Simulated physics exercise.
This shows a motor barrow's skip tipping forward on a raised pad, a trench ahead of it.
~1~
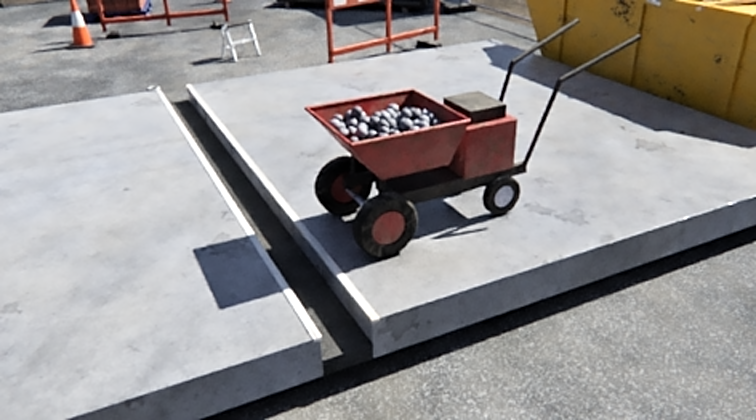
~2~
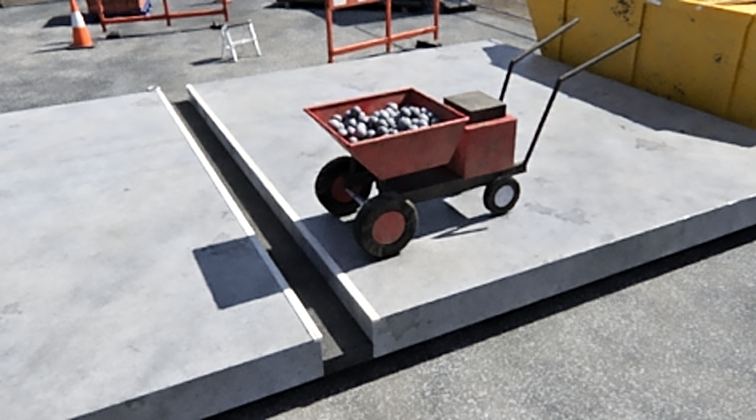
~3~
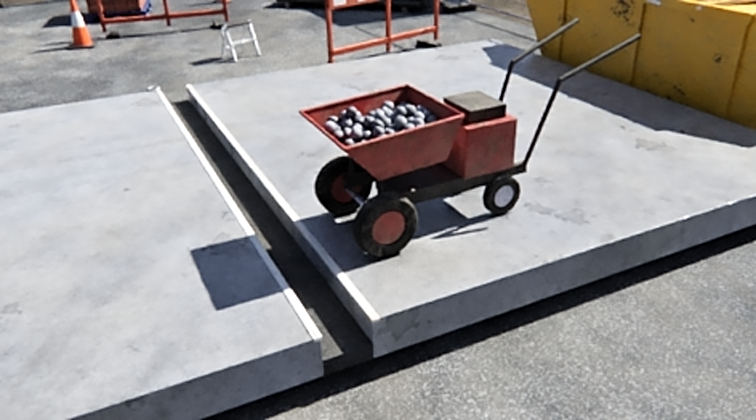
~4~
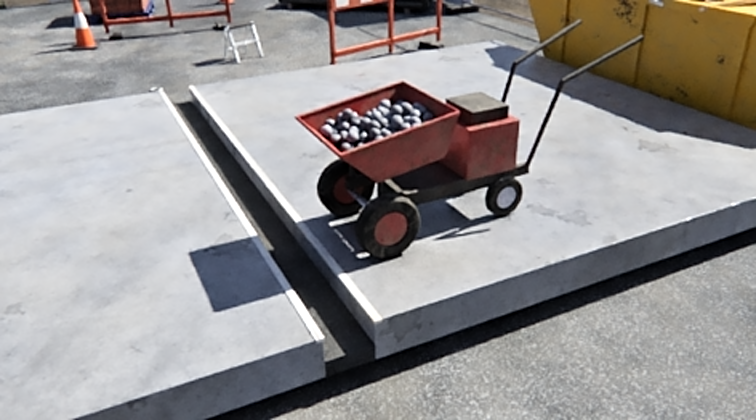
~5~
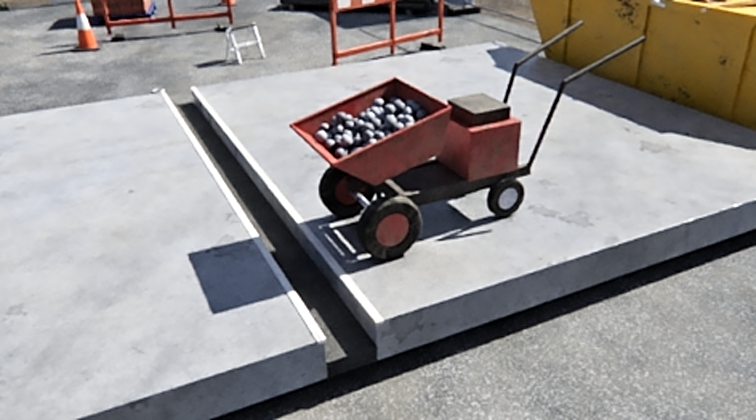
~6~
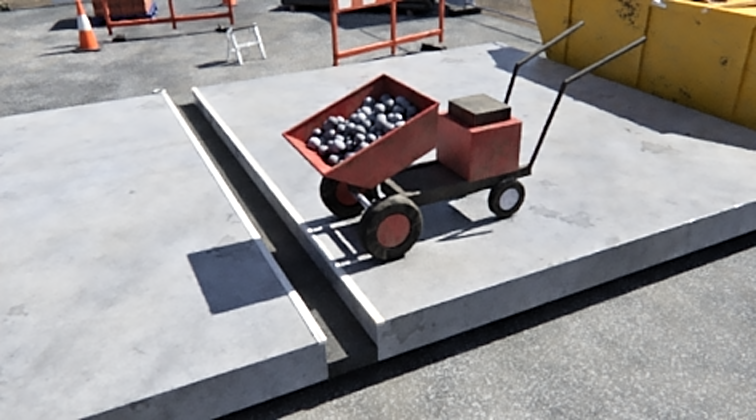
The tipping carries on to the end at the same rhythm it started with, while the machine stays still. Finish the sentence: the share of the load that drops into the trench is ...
Less than half.
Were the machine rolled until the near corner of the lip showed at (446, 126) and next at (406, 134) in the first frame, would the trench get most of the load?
A minority, then the bulk.
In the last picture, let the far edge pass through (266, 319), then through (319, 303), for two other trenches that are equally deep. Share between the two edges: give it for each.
Roughly 80 % first, 0 % second.
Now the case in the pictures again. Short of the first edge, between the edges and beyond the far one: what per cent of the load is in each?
Roughly short 0 per cent, between 5 per cent, beyond 70 per cent.
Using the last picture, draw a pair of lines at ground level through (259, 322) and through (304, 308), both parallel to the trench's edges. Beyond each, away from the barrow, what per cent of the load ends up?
Estimate, first then second: 30 %, 70 %.
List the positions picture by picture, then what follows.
In the first picture, lip of the skip at (351, 145), level; top of the load at (391, 125), round cobbles; first edge of the trench at (352, 289); far edge at (297, 305), the trench under half as wide as the skip, and about half as deep as wide.
In the second picture, lip of the skip at (349, 146), tipped barely; top of the load at (389, 124).
In the third picture, lip of the skip at (345, 149), tipped barely; top of the load at (392, 119).
In the fourth picture, lip of the skip at (340, 156), tipped a little; top of the load at (401, 121).
In the fifth picture, lip of the skip at (333, 165), tipped a little; top of the load at (395, 119).
In the sixth picture, lip of the skip at (324, 175), tipped clearly; top of the load at (386, 118); first edge of the trench at (357, 292); far edge at (302, 308).
Soon, skip tipped steeply; all in the skip.
A while on, skip tipped right over; about two thirds in the skip; a stray few in or heaped over the trench; about a third beyond it; a stray few falling.
Towards the end, skip tipped right over; about a quarter in the skip; a small part in or heaped over the trench; about two thirds beyond it.
Finally, skip tipped right over; about a quarter in the skip; a small part in or heaped over the trench; about two thirds beyond it.
